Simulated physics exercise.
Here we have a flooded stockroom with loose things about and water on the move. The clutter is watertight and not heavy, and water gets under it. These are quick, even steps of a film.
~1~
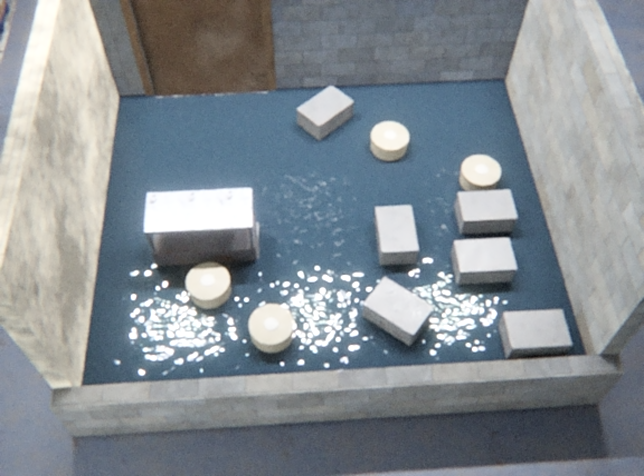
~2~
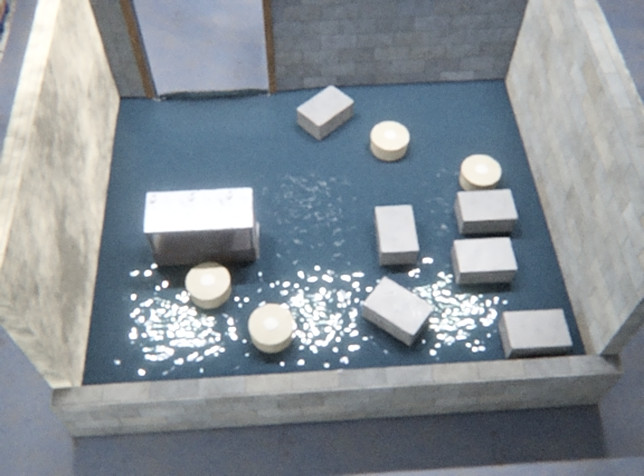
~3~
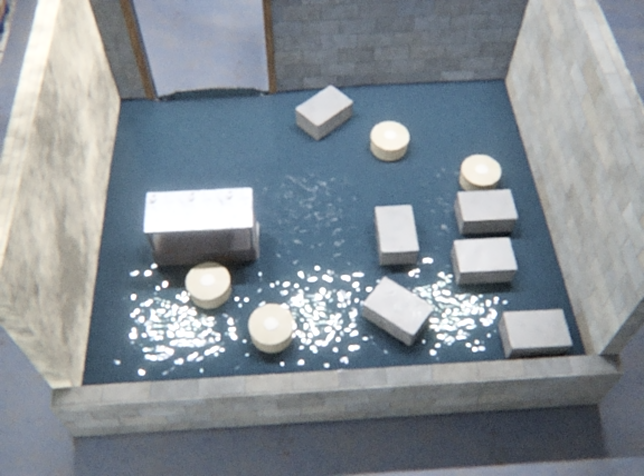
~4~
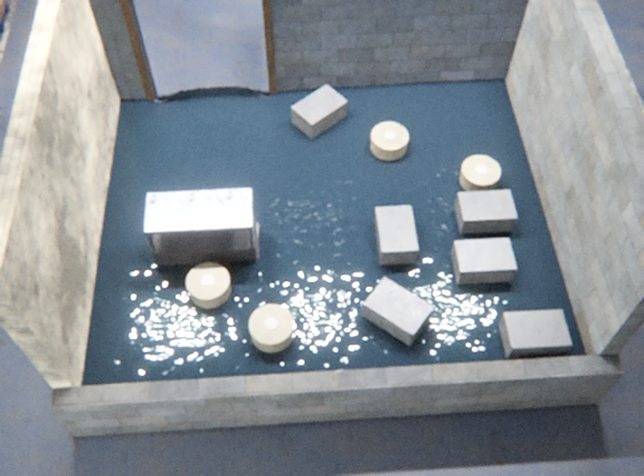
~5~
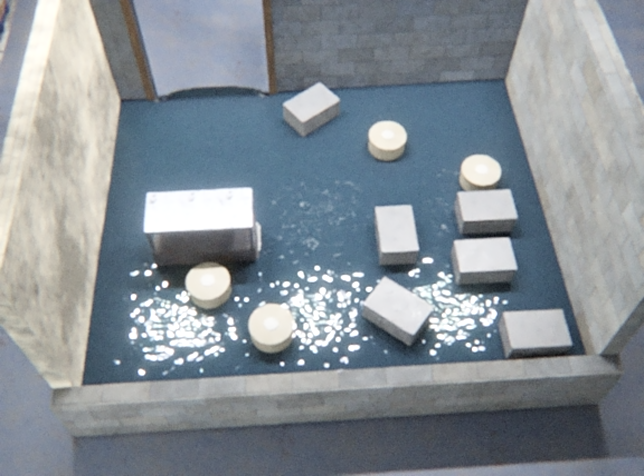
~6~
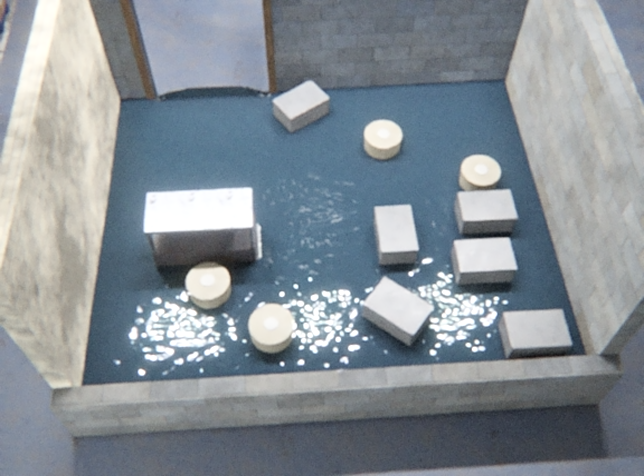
To begin with, pale crates and round tubs sit in dark water inside a walled room, its brown door shut. The door is then gone, leaving a bright opening in the back wall, and nothing else shifts at first. Next the rearmost crate drifts left, and the nearby tub edges slightly left after it.
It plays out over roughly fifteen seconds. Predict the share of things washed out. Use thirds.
It is less than a third.
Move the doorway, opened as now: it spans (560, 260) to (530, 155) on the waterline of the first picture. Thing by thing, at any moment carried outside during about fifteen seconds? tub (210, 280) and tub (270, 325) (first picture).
In turn: Left behind, inside.
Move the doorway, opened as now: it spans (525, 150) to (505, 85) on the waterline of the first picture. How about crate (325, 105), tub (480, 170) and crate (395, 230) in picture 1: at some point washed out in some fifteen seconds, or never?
In turn: Washed out, yes, through.
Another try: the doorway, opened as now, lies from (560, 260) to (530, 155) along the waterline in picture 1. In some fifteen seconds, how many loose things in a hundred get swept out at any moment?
Roughly 80 per cent.
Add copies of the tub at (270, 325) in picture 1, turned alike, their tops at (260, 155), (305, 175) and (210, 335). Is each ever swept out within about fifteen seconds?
In turn: Through, gone, inside.
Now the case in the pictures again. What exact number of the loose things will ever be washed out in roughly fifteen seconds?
It comes to 3.
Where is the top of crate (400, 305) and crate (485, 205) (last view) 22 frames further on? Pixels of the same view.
Around (364, 263) and (432, 164).
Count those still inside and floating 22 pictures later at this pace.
That makes 8.
A moment on, 0 of 10 are out; 10 afloat.
Next, 1 of 10 are out; 9 afloat.
Later, 2 of 10 are out; 8 afloat.
In the end, 3 of 10 are out; 4 afloat.
